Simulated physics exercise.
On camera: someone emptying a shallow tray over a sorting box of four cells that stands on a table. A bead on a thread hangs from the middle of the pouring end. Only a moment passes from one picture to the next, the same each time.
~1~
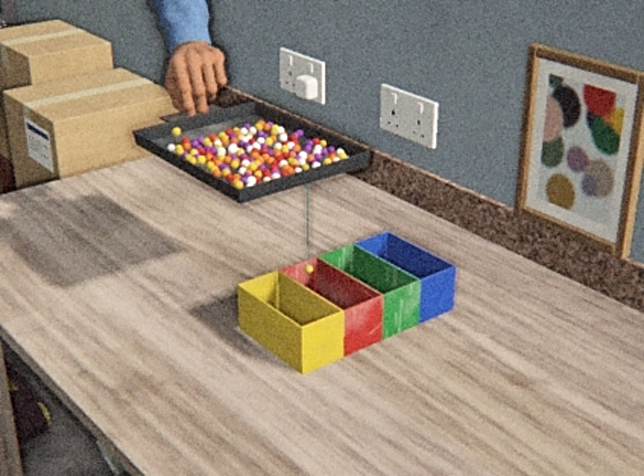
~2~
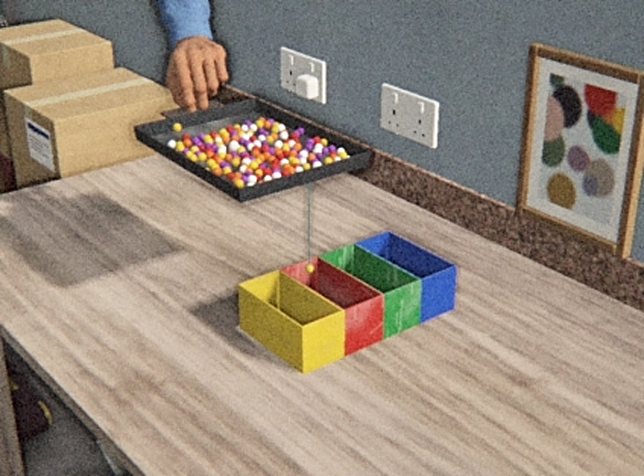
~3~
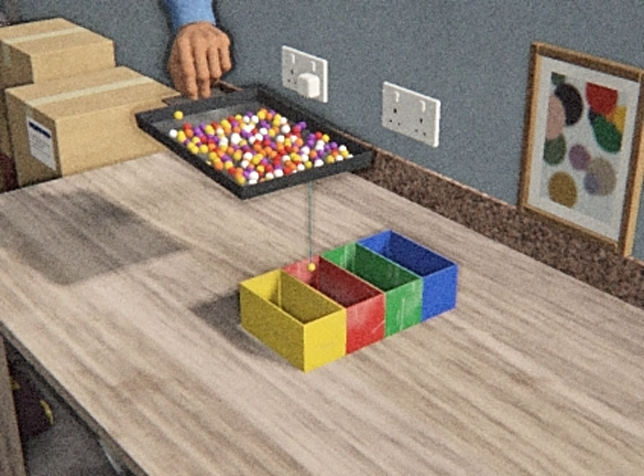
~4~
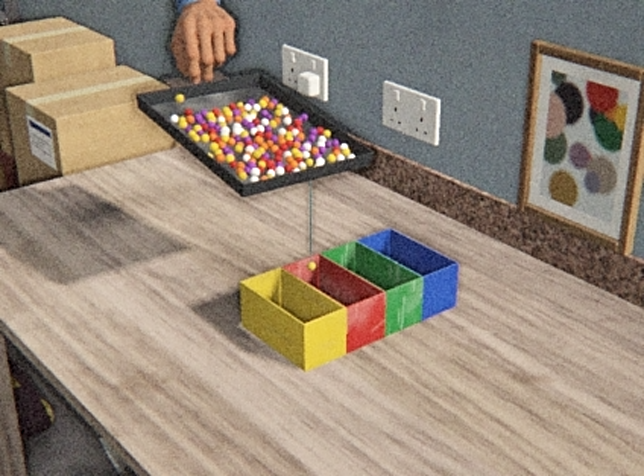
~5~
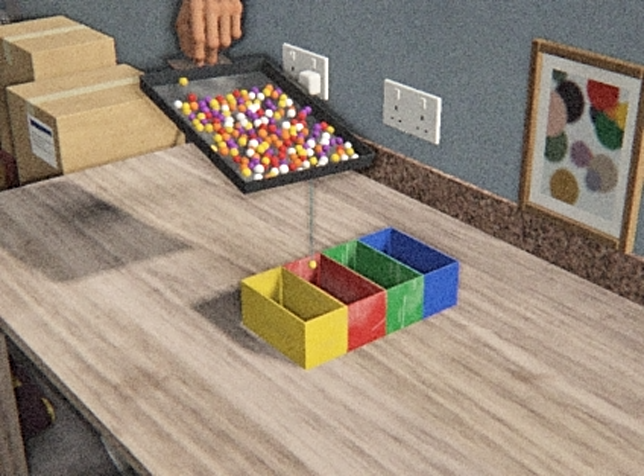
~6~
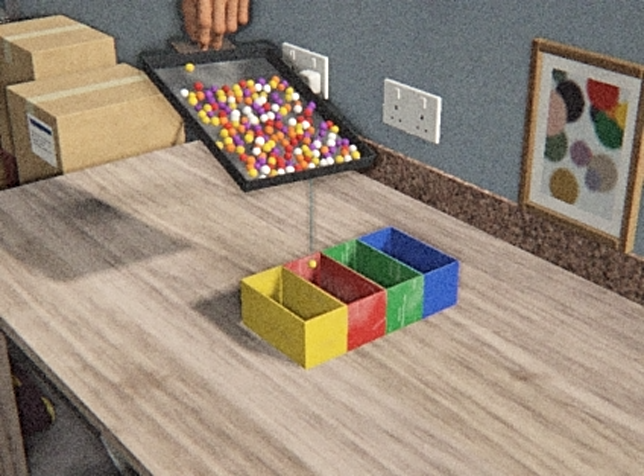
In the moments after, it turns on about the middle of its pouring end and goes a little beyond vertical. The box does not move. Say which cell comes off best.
Fullest: The green cell.
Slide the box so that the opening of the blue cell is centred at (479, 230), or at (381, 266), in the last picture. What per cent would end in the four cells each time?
Roughly 70 per cent, and 90 per cent.
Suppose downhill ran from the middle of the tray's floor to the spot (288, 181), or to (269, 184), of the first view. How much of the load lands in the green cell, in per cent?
First some 10, then 0 per cent.
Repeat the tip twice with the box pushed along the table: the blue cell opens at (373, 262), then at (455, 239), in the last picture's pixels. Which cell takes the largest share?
First the cell in blue, then red.
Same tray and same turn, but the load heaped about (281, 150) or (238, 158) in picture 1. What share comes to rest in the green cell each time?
The first gives 50 %, the second 50 %.
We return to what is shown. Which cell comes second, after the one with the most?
In second place: The cell in red.
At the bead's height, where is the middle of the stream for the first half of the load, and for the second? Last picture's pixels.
At about (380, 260), then at (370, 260).
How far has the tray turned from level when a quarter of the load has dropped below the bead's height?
Around 100° of tilt.
Shortly afterwards, tray tipped steeply; all but a few on the tray; only a few falling or outside the box.
Next, tray tipped past a quarter turn; a little on the tray; near a third in the green cell; near a quarter in the red cell; a little in the blue cell; only a few in the yellow cell; near a quarter falling or outside the box.
Some moments later, tray tipped past a quarter turn; near half in the green cell; near a quarter in the red cell; a little in the blue cell; a little in the yellow cell; a little falling or outside the box.
In the end, tray tipped past a quarter turn; near half in the green cell; near a quarter in the red cell; a little in the blue cell; a little in the yellow cell; a little outside the box.
